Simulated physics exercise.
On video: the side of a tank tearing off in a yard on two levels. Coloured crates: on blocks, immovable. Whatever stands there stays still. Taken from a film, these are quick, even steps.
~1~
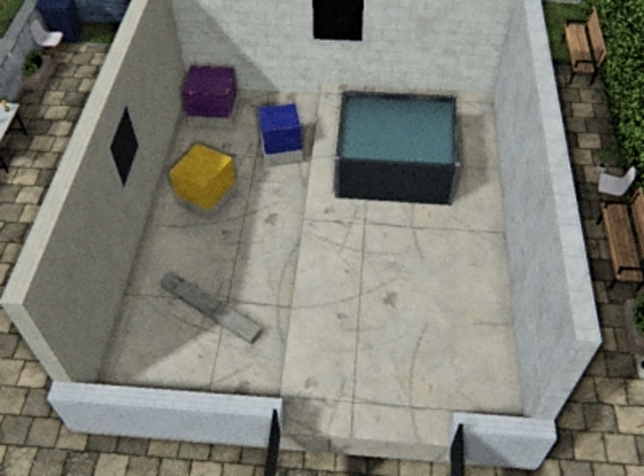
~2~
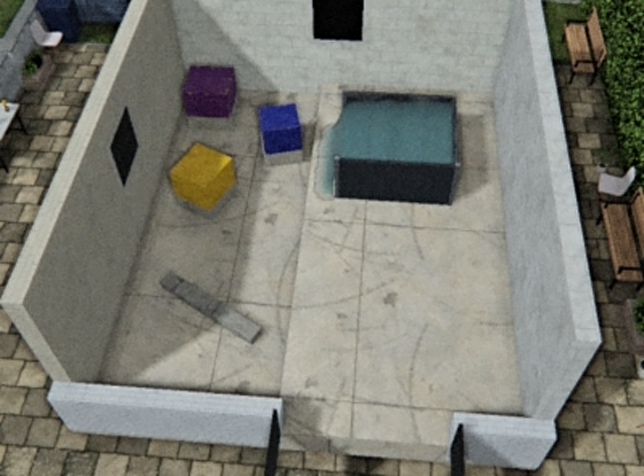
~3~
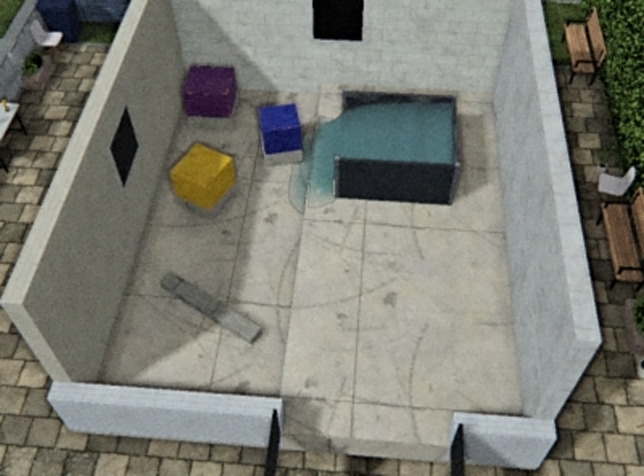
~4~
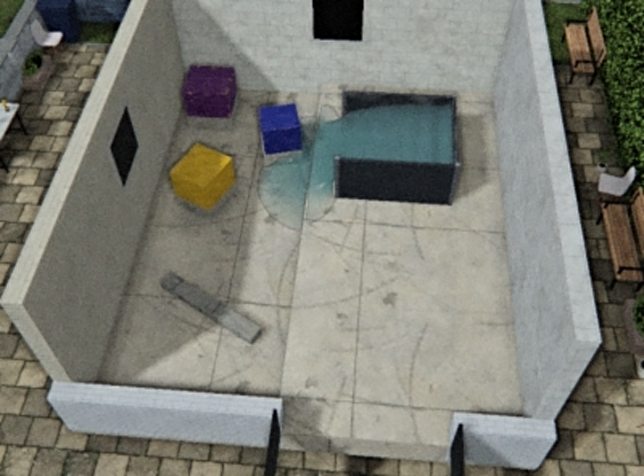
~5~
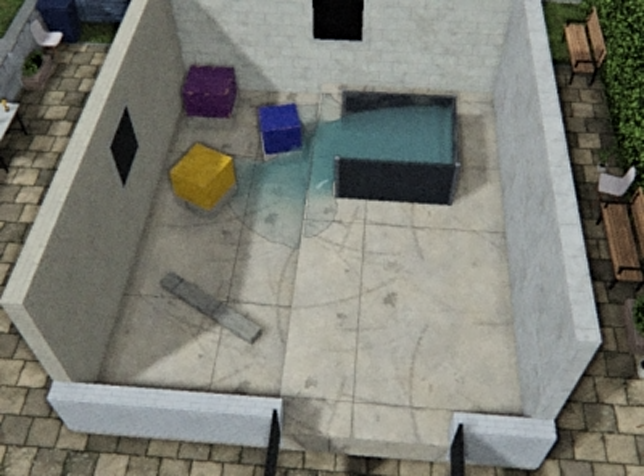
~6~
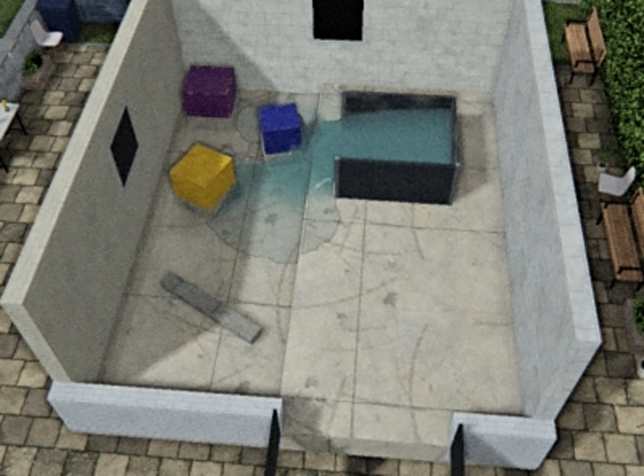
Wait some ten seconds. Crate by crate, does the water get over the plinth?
Result: The blue crate ends up wet. The yellow crate ends up wet. The purple crate ends up wet.
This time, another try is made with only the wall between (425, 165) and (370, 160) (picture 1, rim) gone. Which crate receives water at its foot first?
The one in yellow.
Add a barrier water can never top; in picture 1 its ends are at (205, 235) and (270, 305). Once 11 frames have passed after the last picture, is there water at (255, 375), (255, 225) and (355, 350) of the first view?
Taking the three spots in order: Spared, soaked, spared.
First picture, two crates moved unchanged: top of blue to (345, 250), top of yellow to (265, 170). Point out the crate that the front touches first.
It is the one in yellow.
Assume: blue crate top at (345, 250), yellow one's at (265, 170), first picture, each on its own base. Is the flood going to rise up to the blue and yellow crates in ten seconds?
Ten seconds on, the blue crate is still clear, but the yellow crate has been flooded.
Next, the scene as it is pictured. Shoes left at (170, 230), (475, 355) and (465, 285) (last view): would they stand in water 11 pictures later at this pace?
First spot swamped, second spot clear, third spot clear.
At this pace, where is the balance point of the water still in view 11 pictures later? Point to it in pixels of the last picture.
I'd mark it close to (272, 171).
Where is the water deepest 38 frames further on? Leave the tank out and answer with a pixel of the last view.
Look near (250, 419).
A moment on, water covers 30 % of the floor; the blue crate water round its plinth, the yellow crate water round its plinth, the purple crate water round its plinth.
Next, water covers 40 % of the floor; the blue crate water round its plinth, the yellow crate water round its plinth, the purple crate water round its plinth.
Then, water covers 50 % of the floor; the blue crate water round its plinth, the yellow crate water round its plinth, the purple crate water round its plinth.
Later, water covers 50 % of the floor; the blue crate water round its plinth, the yellow crate water round its plinth, the purple crate water round its plinth.
In the end, water covers 50 % of the floor; the blue crate was topped, the yellow crate was topped, the purple crate was topped.
